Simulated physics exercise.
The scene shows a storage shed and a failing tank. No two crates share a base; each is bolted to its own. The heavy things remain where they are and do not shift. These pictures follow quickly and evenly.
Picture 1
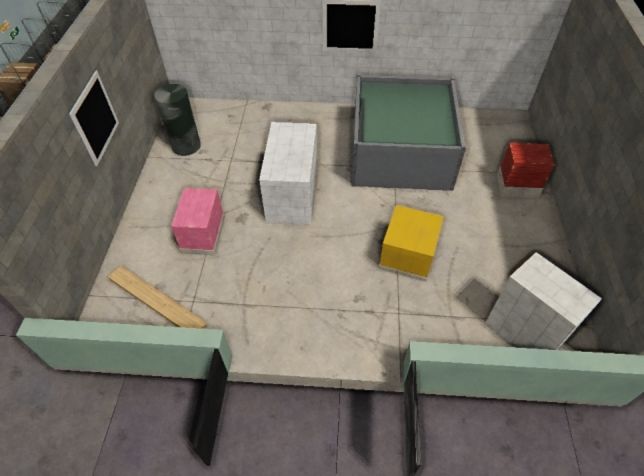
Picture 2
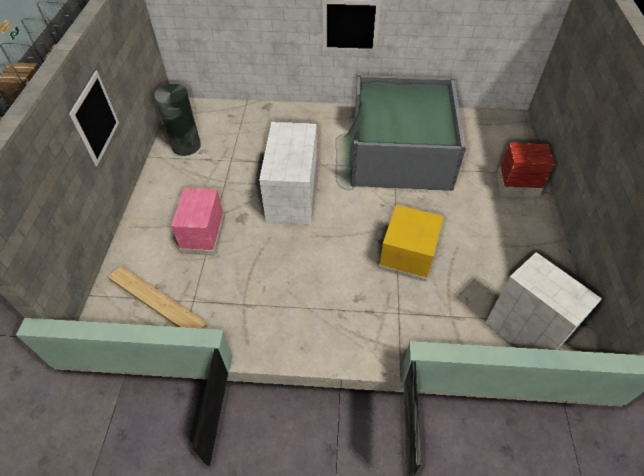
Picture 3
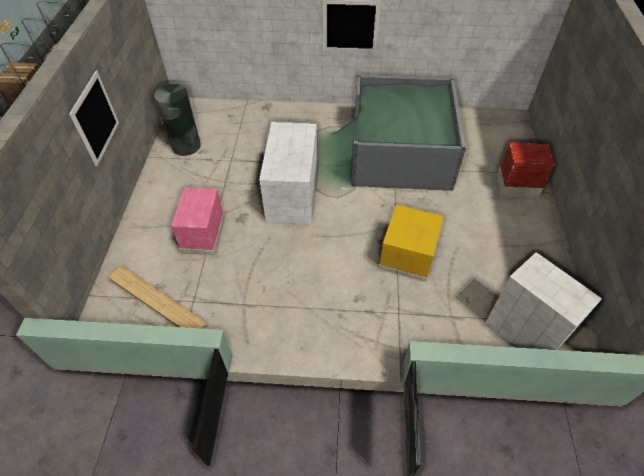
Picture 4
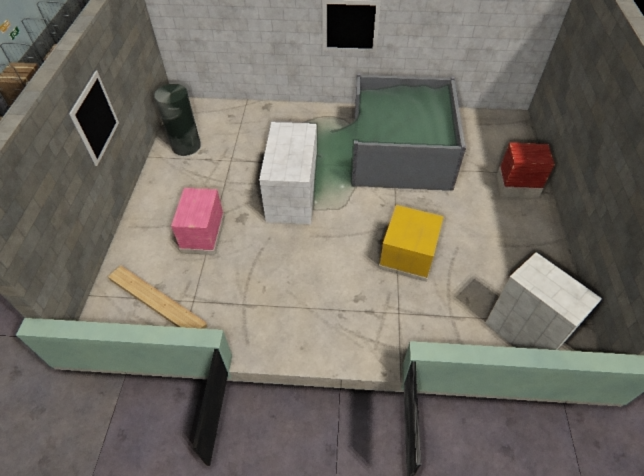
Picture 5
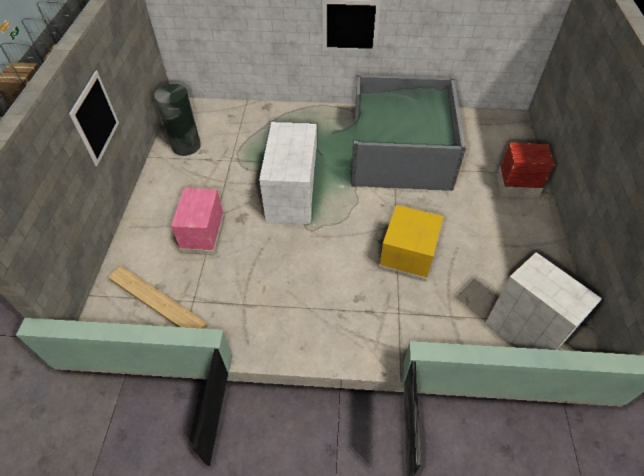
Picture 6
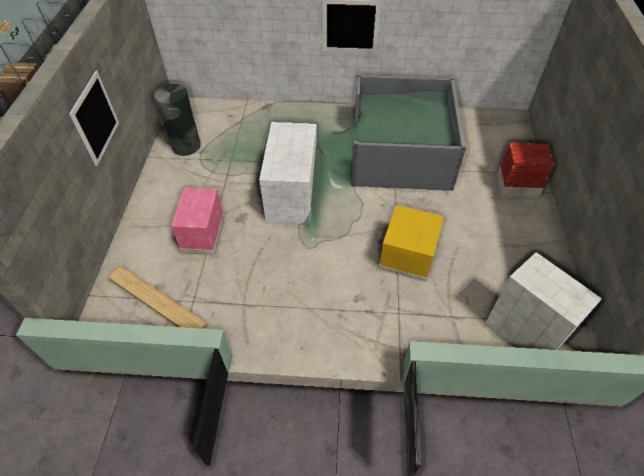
At first, the green water in the grey tank lies still among scattered crates and blocks in the walled shed. Then water leaks from the tank's left side and spreads to the tall white block, and finally it flows around both ends of it, reaching left toward the dark cylinder and forward over the floor.
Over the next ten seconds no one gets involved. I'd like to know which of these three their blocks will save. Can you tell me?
Outcome: I expect the yellow crate to get touched; I expect the red crate to never get touched; I expect the pink crate to get touched.
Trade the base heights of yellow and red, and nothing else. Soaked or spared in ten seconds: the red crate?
Verdict on the red crate: It is not reached.
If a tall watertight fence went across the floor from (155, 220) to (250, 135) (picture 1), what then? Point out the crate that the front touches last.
Looks like the red-painted one.
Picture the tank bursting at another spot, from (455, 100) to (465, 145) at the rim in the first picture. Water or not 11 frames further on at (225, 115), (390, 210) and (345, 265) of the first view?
Spared, then spared, then spared.
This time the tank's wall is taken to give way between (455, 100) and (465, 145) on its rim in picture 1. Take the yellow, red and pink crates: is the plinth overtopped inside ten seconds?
I'd expect the yellow crate goes wet, the red crate goes wet, and the pink crate remains untouched.
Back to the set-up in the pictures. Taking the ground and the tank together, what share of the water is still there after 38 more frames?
I'd put it near 84 %.
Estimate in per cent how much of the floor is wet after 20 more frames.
I reckon 60 per cent or so.
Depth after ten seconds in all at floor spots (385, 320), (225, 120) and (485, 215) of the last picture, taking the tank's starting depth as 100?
Estimate: 6, 6, 2 %.
A moment on, water covers 35 % of the floor; the yellow crate water round its plinth, the red crate not reached, the pink crate not reached.
Next, water covers 45 % of the floor; the yellow crate water round its plinth, the red crate not reached, the pink crate water round its plinth.
Then, water covers 60 % of the floor; the yellow crate water round its plinth, the red crate not reached, the pink crate water round its plinth.
Later, water covers 75 % of the floor; the yellow crate water round its plinth, the red crate water round its plinth, the pink crate water round its plinth.
In the end, water covers 95 % of the floor; the yellow crate was topped, the red crate stayed above the water, the pink crate was topped.
